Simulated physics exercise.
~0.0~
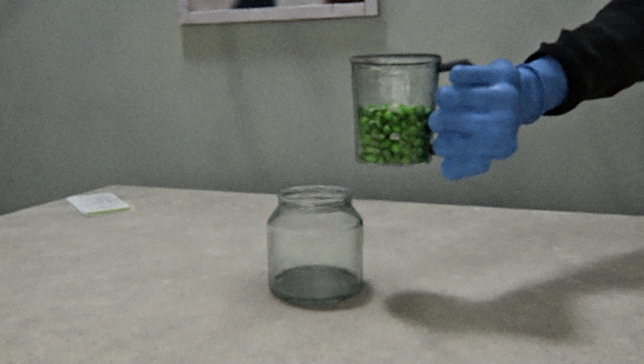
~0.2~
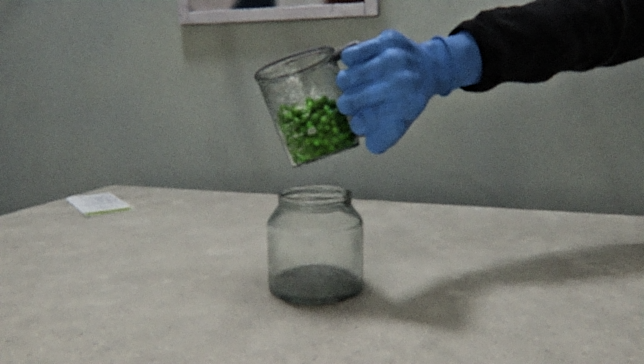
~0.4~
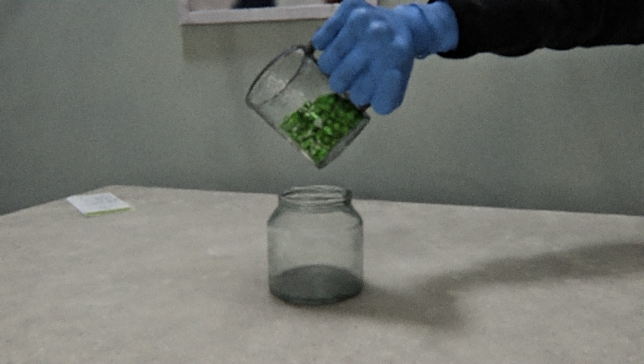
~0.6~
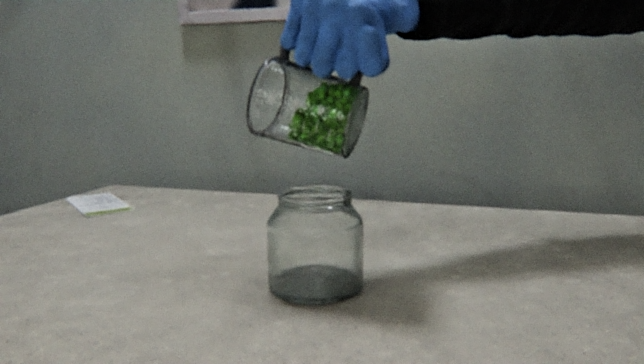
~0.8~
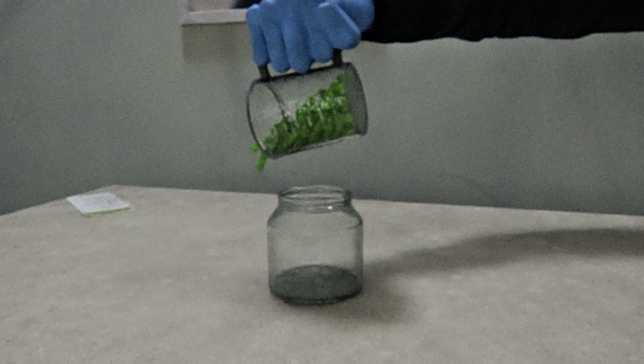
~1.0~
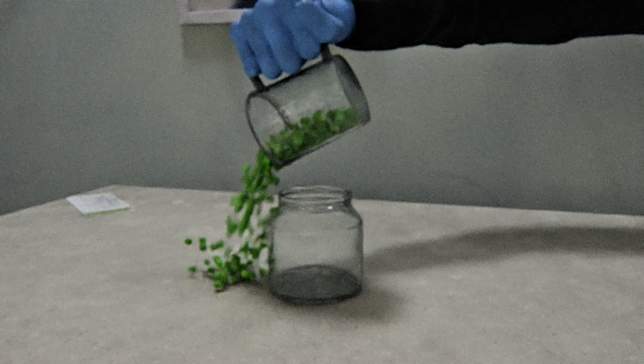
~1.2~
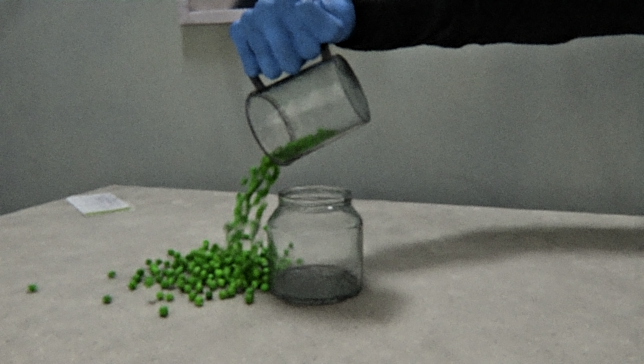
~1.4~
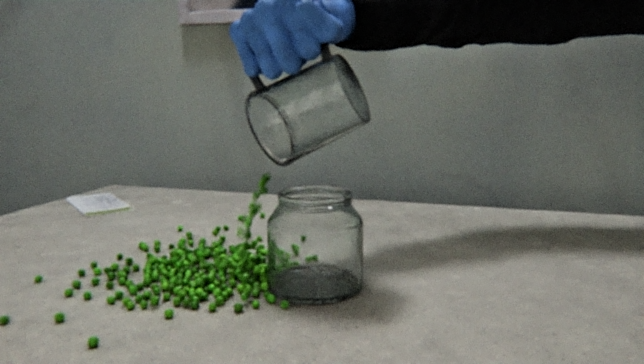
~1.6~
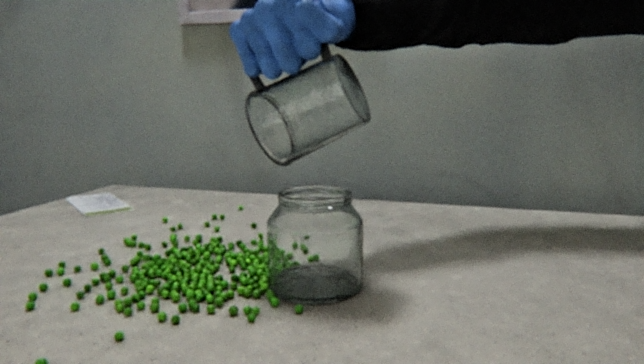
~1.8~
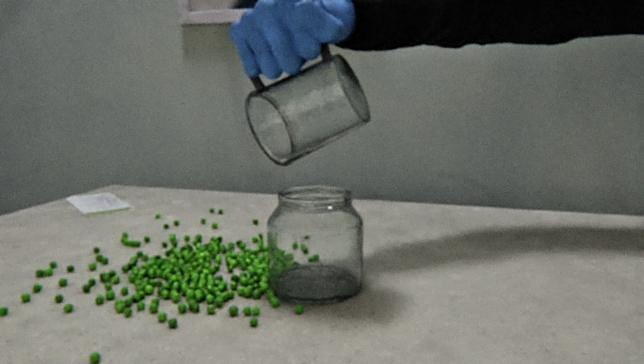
In this clip, a blue-gloved hand moves a clear cup of green peas left above an open glass jar and tips it over, but the peas pour out to the left of the jar, scattering across the table until the cup is empty and the jar remains empty.
